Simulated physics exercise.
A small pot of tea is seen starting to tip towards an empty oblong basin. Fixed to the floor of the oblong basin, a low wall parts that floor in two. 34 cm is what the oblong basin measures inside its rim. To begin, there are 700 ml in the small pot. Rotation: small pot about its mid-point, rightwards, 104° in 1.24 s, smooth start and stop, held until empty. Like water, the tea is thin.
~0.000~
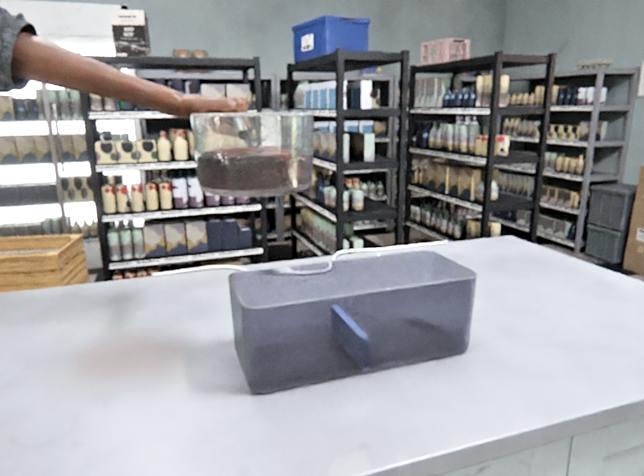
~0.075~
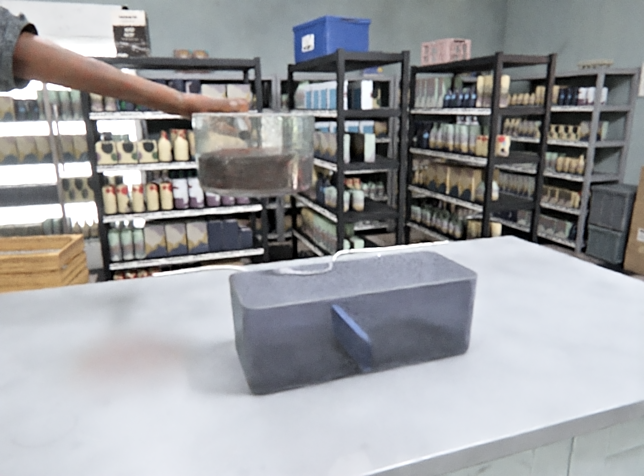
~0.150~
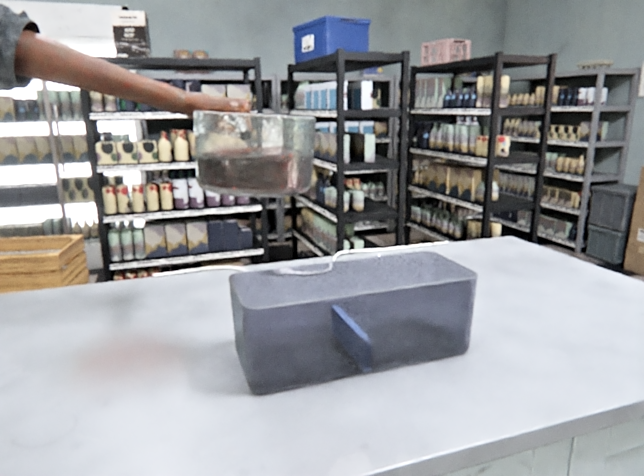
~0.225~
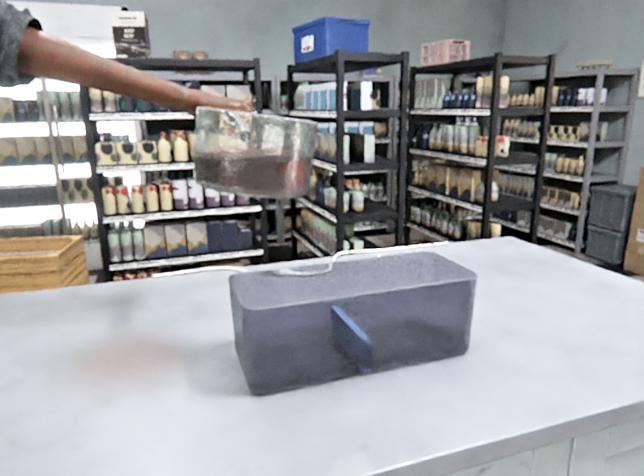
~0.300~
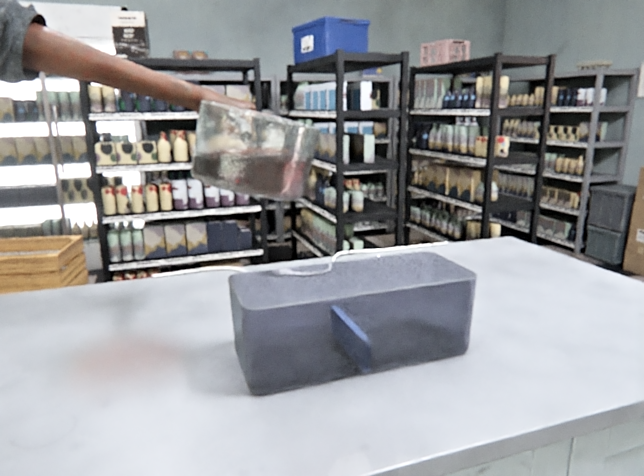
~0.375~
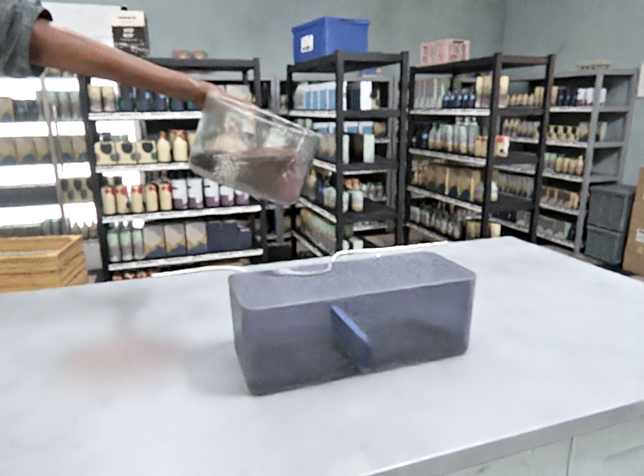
At the start, a hand holds a clear container of dark reddish liquid nearly level above a grey oblong basin on a pale table, shelves of bottles behind. The container then gradually leans down to the right, its right rim lowering while the liquid shifts inside and the basin stays still.
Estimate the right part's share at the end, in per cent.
Roughly 58 per cent is in the right part.
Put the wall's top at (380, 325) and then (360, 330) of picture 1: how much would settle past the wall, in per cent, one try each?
Respectively 5 and 35 %.
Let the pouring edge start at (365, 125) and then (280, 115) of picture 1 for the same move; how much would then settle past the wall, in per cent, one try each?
The first try gives 95 percent and the second 5 percent.
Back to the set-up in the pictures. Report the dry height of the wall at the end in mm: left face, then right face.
The left comes to roughly 34 mm and the right to roughly 30 mm.
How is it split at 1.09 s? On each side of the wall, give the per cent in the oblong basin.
Around 12 on the left and around 50 on the right.
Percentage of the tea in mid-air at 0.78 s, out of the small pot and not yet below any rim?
My guess is roughly 28 %.
By 0.78 s the tilt is 73° and 70 per cent is still to pour, 2 is left of the wall and 1 right of it.
By 1.09 s the tilt is 100° and 19 per cent is still to pour, 12 is left of the wall and 49 right of it.
By 1.40 s the tilt is 104° and 1 per cent is still to pour, 36 is left of the wall and 58 right of it.
By 1.74 s the tilt is 104° and 0 per cent is still to pour, 41 is left of the wall and 58 right of it.
At rest 41 per cent lies left of the wall, 58 right of it and 1 outside.
